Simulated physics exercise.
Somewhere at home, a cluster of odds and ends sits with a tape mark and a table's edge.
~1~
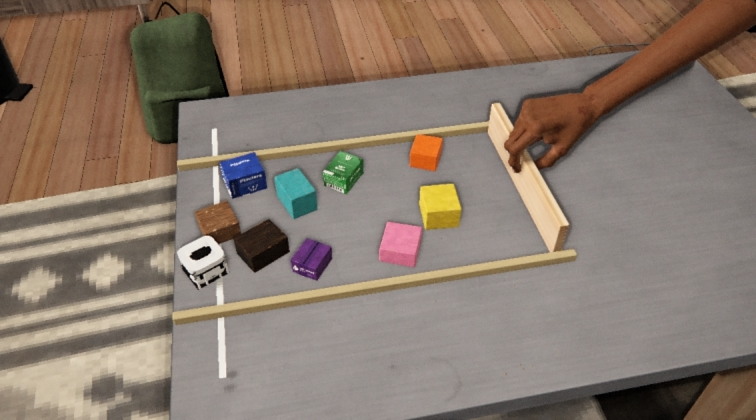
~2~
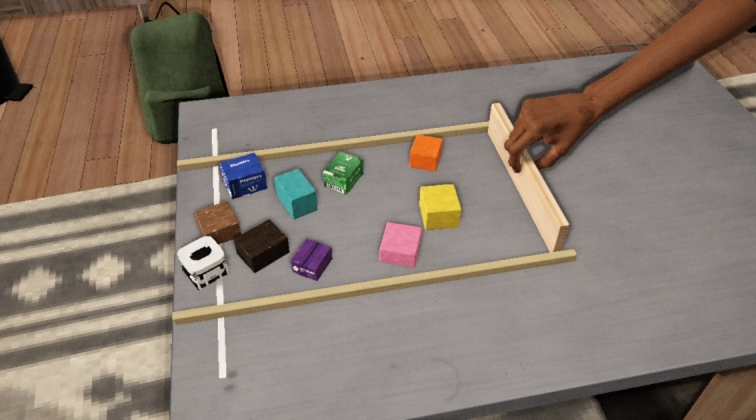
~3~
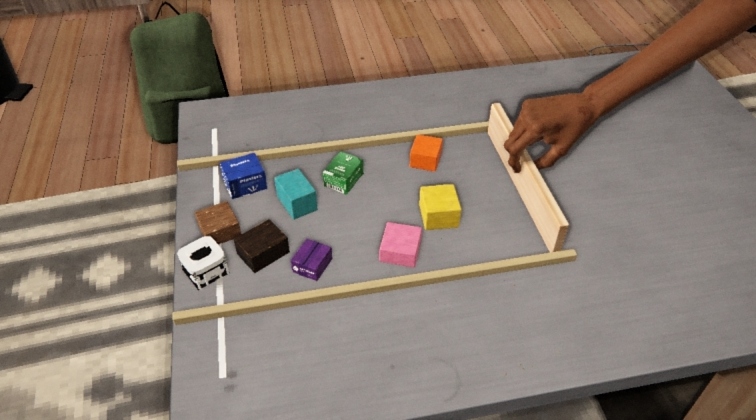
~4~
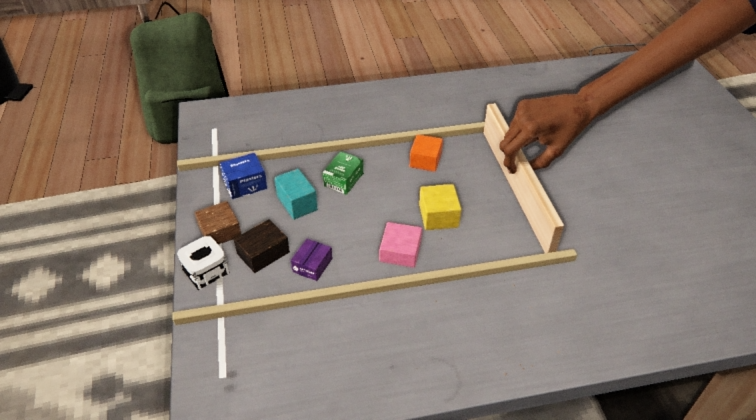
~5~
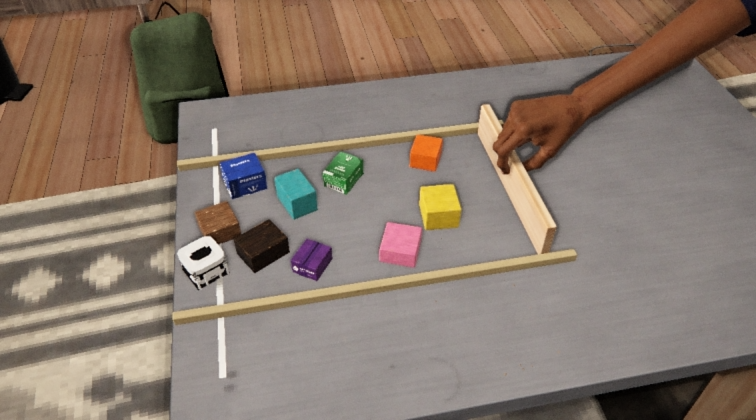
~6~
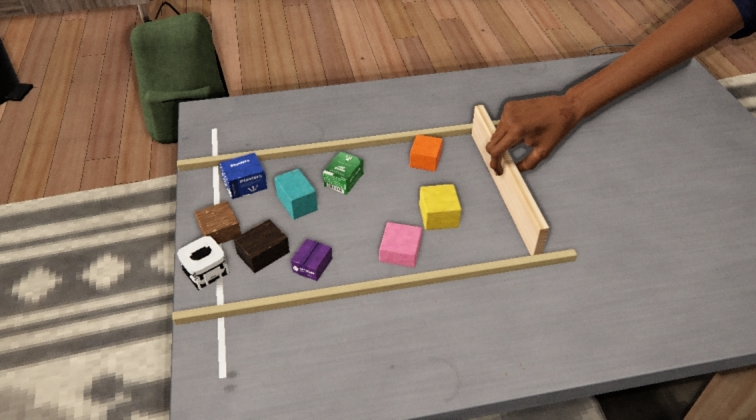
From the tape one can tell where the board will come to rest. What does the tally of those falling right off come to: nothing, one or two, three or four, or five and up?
It comes to five and up.
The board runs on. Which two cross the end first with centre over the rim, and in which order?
Order, earliest first: White case, blue box.
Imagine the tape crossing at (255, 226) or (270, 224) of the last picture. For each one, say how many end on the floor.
You'd find 1 and then 0 on the floor.
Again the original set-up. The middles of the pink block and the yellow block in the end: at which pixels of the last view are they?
They end up close to (199, 284) and (198, 242).
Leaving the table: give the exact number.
Precisely 6.
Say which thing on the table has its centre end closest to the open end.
Foremost: The turquoise block.
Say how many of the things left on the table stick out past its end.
So the number is 1.
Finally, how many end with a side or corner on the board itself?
That would be 4 of them.
Soon after, none off yet; white case at rest near (203, 262); brown block at rest near (218, 224); blue box at rest near (244, 176).
At rest, the number that fall off is five or more; fallen, green box, purple box, black block, blue box, brown block and white case.
